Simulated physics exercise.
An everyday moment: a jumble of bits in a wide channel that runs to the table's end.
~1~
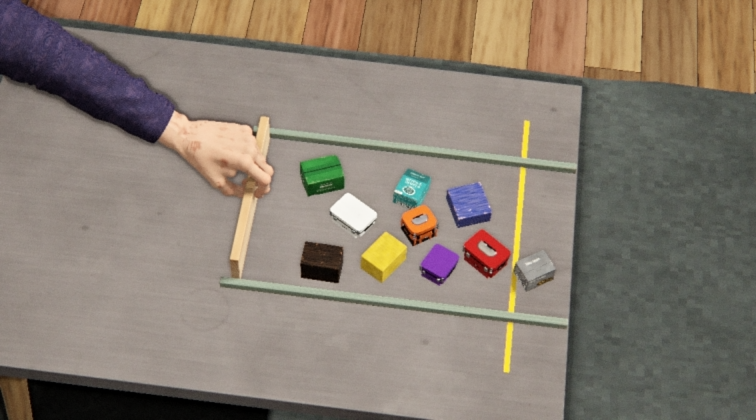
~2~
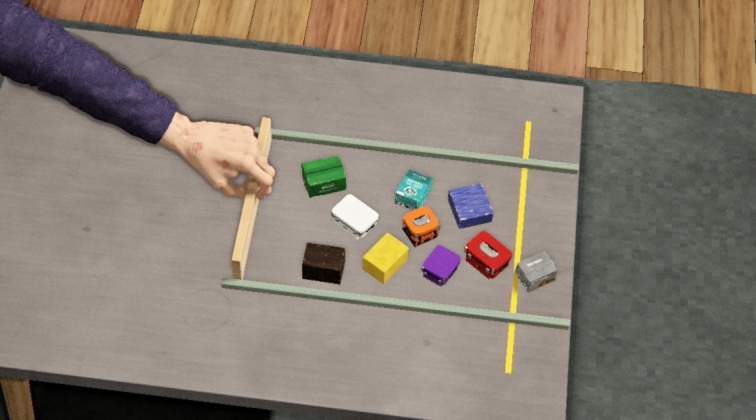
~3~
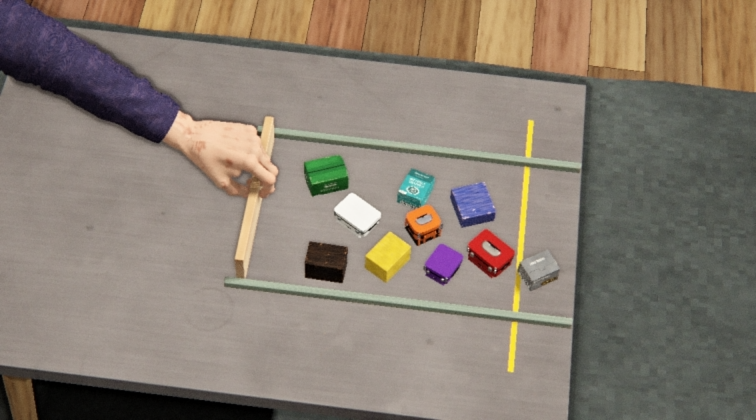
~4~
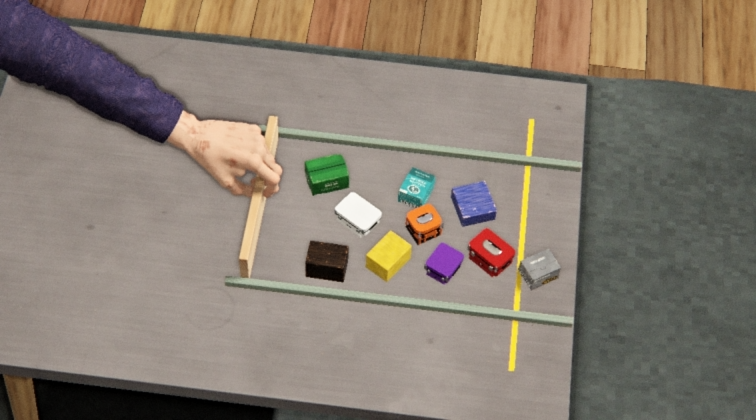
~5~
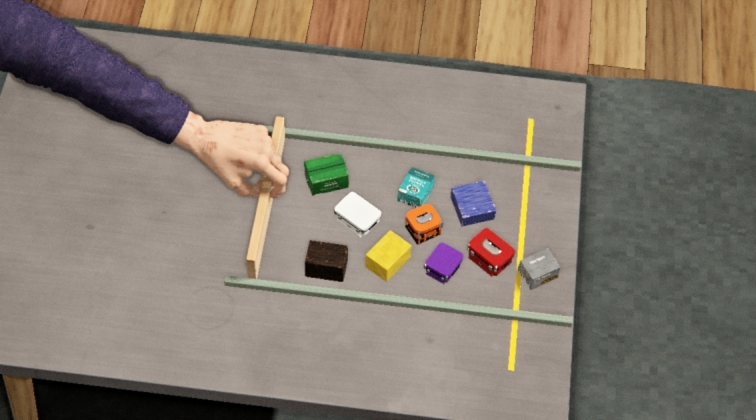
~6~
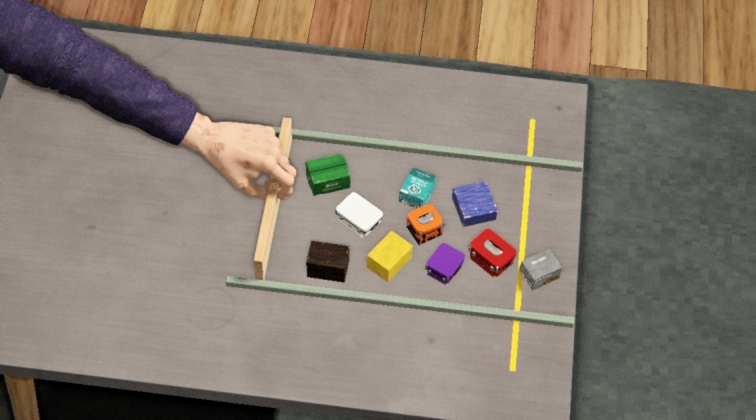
A hand slides a wooden board slightly right toward colorful blocks that stay nearly still.
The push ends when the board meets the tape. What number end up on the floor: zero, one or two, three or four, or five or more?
Outcome: The number that fall off is three or four.
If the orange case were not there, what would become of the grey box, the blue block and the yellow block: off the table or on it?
The grey box falls, the blue block drops off, the yellow block survives.
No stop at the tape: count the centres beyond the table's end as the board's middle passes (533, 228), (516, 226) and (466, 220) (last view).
It would be 6, 3 and 0.
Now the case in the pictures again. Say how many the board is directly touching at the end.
4 of them.
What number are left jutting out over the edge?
2 of them.
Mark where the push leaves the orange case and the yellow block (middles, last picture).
About (578, 235), and the other about (545, 259).
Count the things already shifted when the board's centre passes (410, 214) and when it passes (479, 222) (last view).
First 9, then 10.
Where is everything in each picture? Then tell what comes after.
Grey box (534, 271); red case (486, 255); blue block (469, 205); board (251, 196); tape (517, 239), in the first frame.
Red case (488, 256); orange case (421, 226), in the second frame.
Blue block (473, 205); purple case (444, 265), in the third frame.
Grey box (539, 269); black block (327, 262), in the fourth frame.
Red case (491, 253); white case (358, 216), in the fifth frame.
Grey box (540, 269); red case (492, 254); blue block (475, 204); board (274, 198); tape (523, 238), in the sixth frame.
Soon after, none off yet; grey box at rest near (540, 269); red case at rest near (492, 254); blue block at rest near (475, 204).
Then, none off yet; grey box at rest near (541, 270); red case moved about its own width near (518, 245); blue block moved about its own width near (507, 210).
Further on, none off yet; grey box moved about its own width near (579, 284); red case moved well along near (585, 246); blue block moved well along near (574, 212).
At rest, the number that fall off is three or four; fallen, purple case, blue block, red case and grey box.
